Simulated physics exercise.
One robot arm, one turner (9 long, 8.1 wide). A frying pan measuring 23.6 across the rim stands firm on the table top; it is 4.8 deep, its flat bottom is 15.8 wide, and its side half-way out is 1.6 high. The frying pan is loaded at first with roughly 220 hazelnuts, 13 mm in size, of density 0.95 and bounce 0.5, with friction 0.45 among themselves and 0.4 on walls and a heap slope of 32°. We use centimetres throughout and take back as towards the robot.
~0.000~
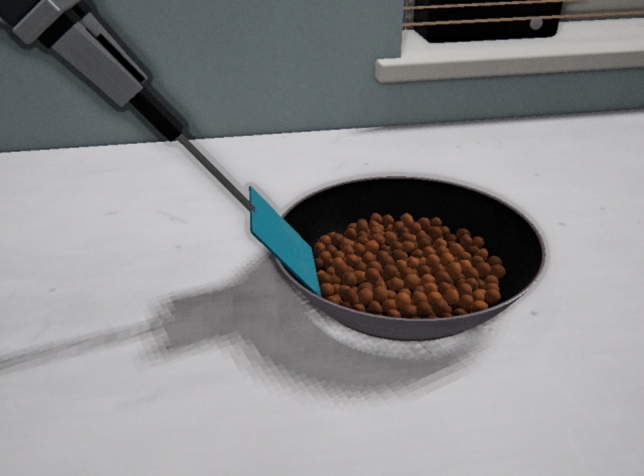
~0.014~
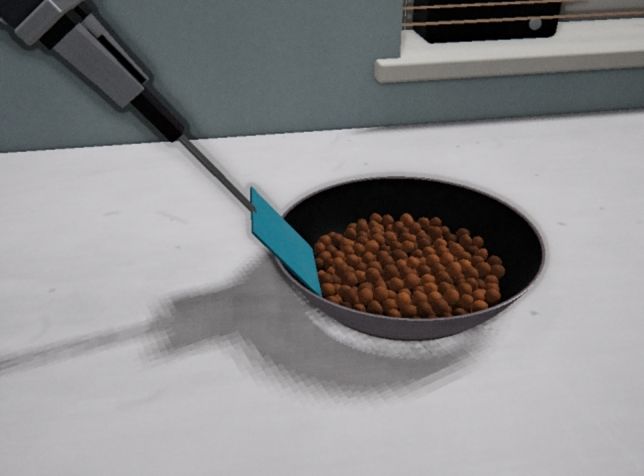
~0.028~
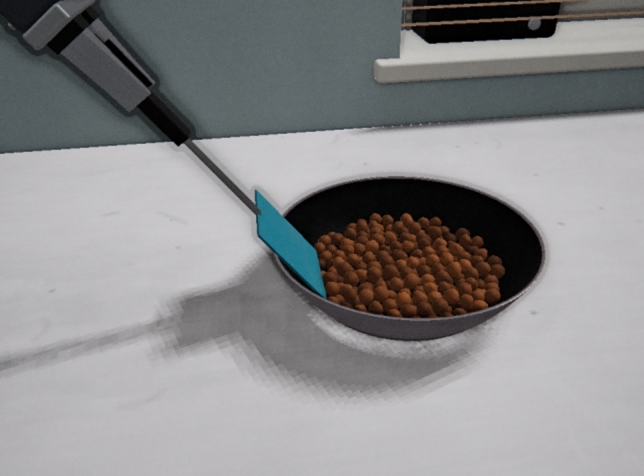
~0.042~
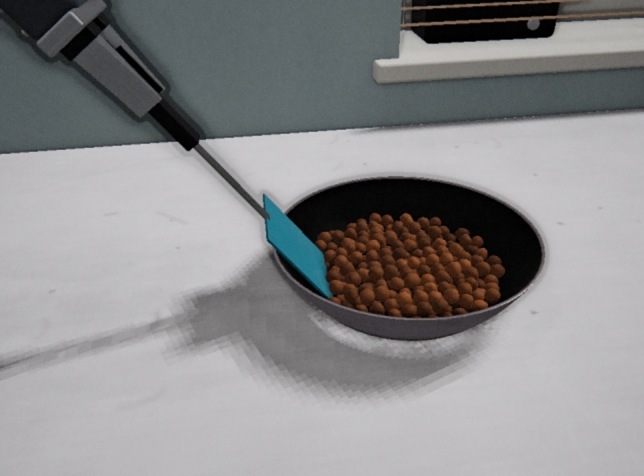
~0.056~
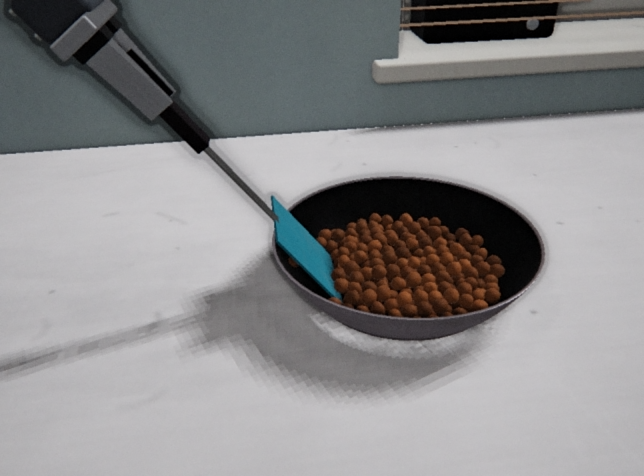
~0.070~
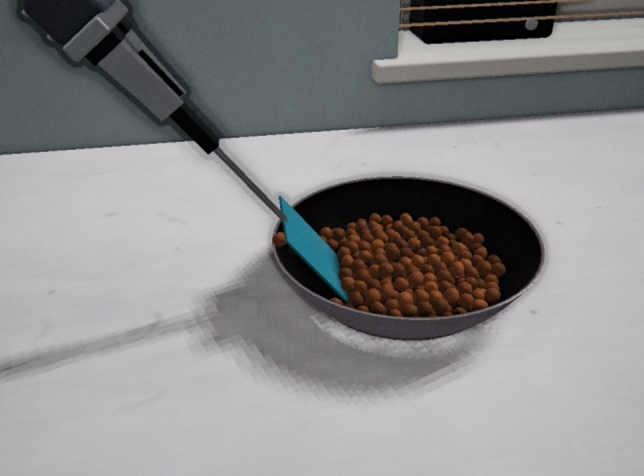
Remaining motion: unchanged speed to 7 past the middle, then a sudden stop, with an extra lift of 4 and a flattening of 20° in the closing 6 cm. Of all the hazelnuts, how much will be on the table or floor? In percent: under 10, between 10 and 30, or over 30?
Under 10 percent.
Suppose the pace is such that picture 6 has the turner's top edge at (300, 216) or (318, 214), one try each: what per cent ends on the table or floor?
That comes to about 15 and about 15 percent, in that order.
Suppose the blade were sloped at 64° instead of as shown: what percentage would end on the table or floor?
Somewhere around 5 per cent would end on the table or floor.
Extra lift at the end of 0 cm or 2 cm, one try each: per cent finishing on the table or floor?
First try about 0 %, second try about 5 %.
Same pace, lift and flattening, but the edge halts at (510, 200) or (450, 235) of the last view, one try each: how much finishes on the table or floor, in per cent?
Close to 25 and close to 0 per cent, respectively.
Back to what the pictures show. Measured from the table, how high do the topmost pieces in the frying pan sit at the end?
Near 5.5 centimetres high.
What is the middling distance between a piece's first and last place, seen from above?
It works out to roughly 3 cm.
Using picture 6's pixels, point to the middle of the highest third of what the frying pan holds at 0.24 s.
Centre: Roughly (460, 244) in the last picture.
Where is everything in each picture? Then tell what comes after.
In the first picture, turner top edge at (250, 207), sloping 54°; upper third of the load around (408, 261), from x 320 to 495, top at y 220; 219 in the frying pan.
In the second picture, turner top edge at (251, 208), sloping 54°; upper third of the load around (407, 261), from x 320 to 495, top at y 220.
In the third picture, turner top edge at (257, 211), sloping 54°; upper third of the load around (406, 261), from x 320 to 495, top at y 220.
In the fourth picture, turner top edge at (265, 215), sloping 54°; upper third of the load around (404, 262), from x 320 to 495, top at y 220.
In the fifth picture, turner top edge at (274, 217), sloping 54°; upper third of the load around (398, 262), from x 295 to 495, top at y 220.
In the sixth picture, turner top edge at (283, 217), sloping 54°; upper third of the load around (401, 259), from x 280 to 500, top at y 220; 219 in the frying pan.
After 0.16 s, sloping 54°, highest piece 16 above the table; 217 in the frying pan, 2 on the blade or in flight.
After 0.24 s, sloping 45°, highest piece 19 above the table; 217 in the frying pan, 2 on the blade or in flight.
After 0.49 s, sloping 34°, highest piece 5 above the table; 204 in the frying pan, 14 on the table or floor, 1 on the blade or in flight.
After 1.54 s, sloping 34°, highest piece 5 above the table; 204 in the frying pan, 15 on the table or floor.
At rest, 204 in the frying pan, 15 on the table or floor. That is 7 % on the table or floor.
